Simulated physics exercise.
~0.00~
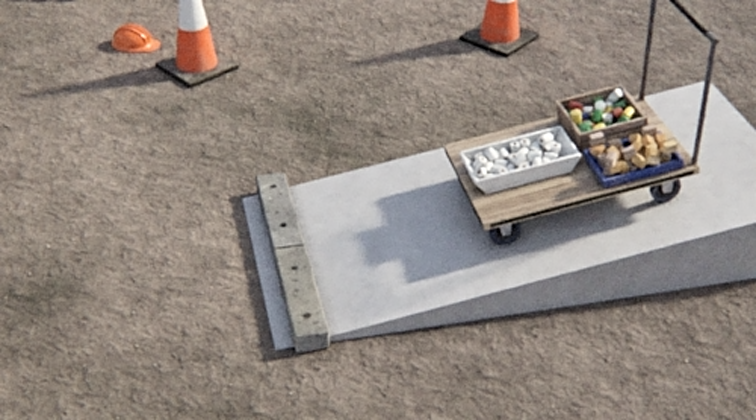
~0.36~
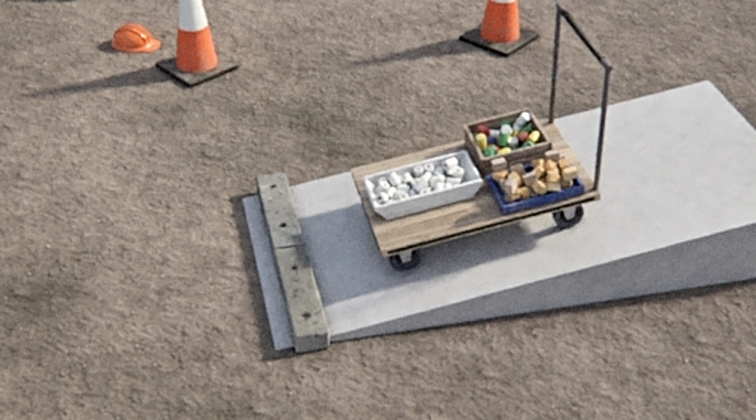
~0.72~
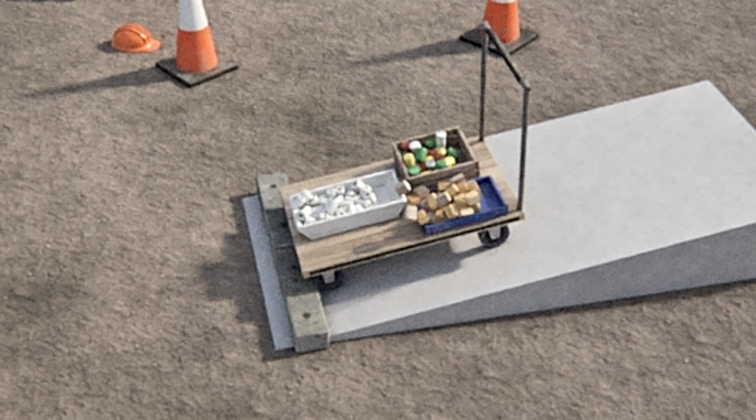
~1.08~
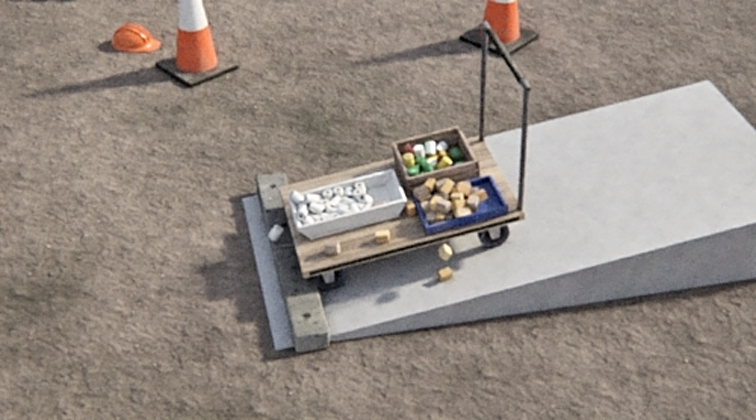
Platform trolley with three baskets rolling left down a ramp, stopping at the kerb and spilling several timber offcuts from the blue basket.
